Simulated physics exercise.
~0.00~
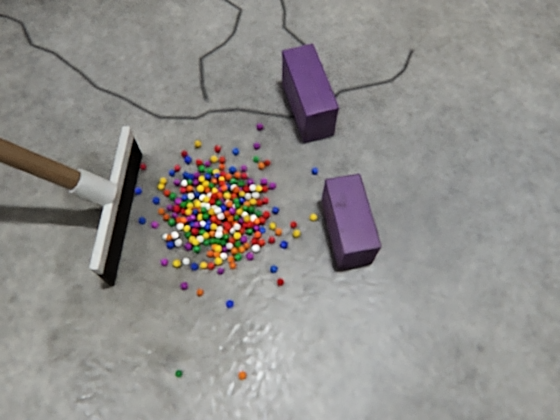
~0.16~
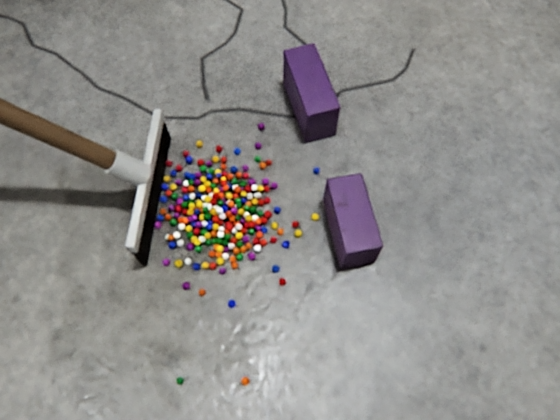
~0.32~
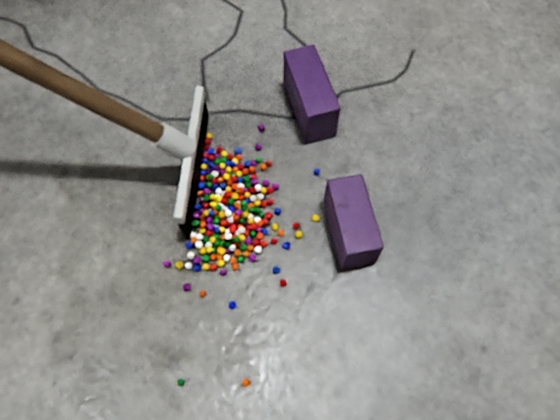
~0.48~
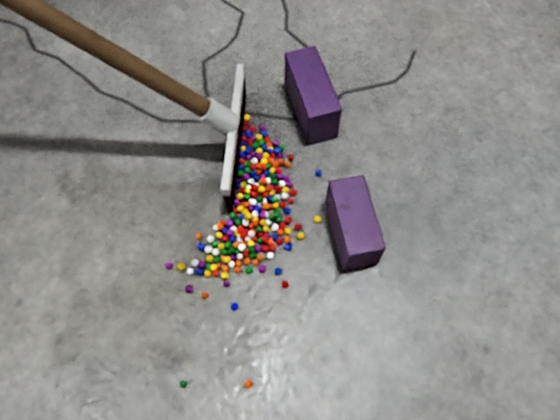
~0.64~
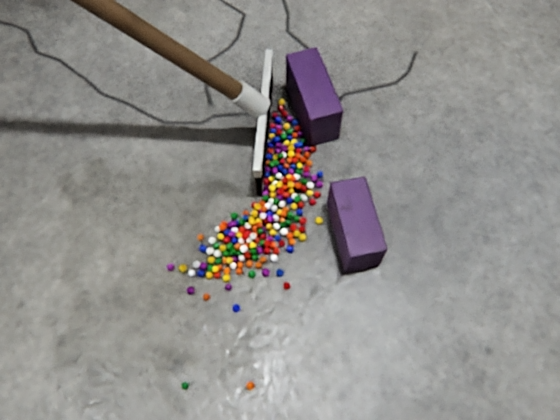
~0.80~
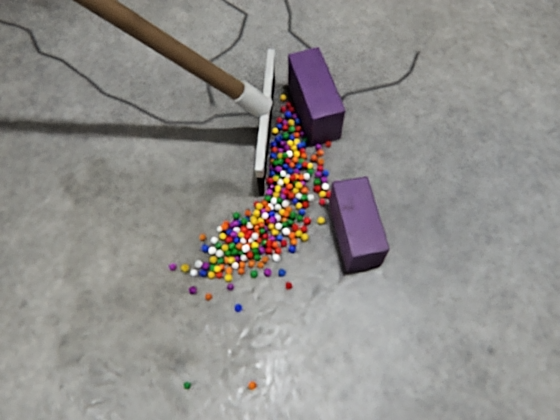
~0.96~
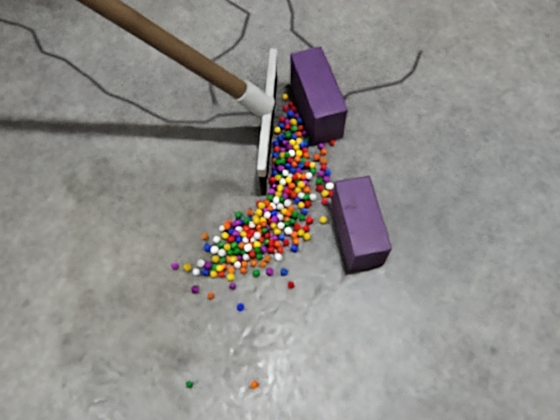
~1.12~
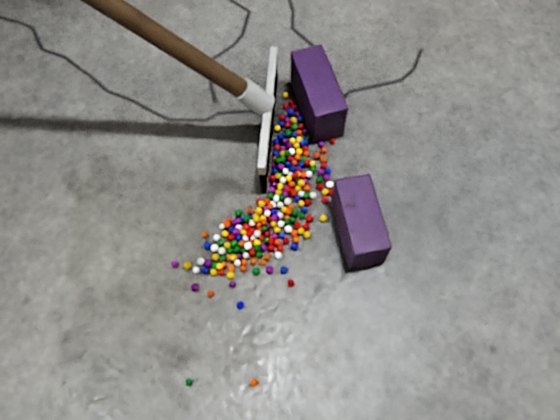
On a grey floor, a squeegee pushes colourful beads rightwards and stops before two purple blocks.
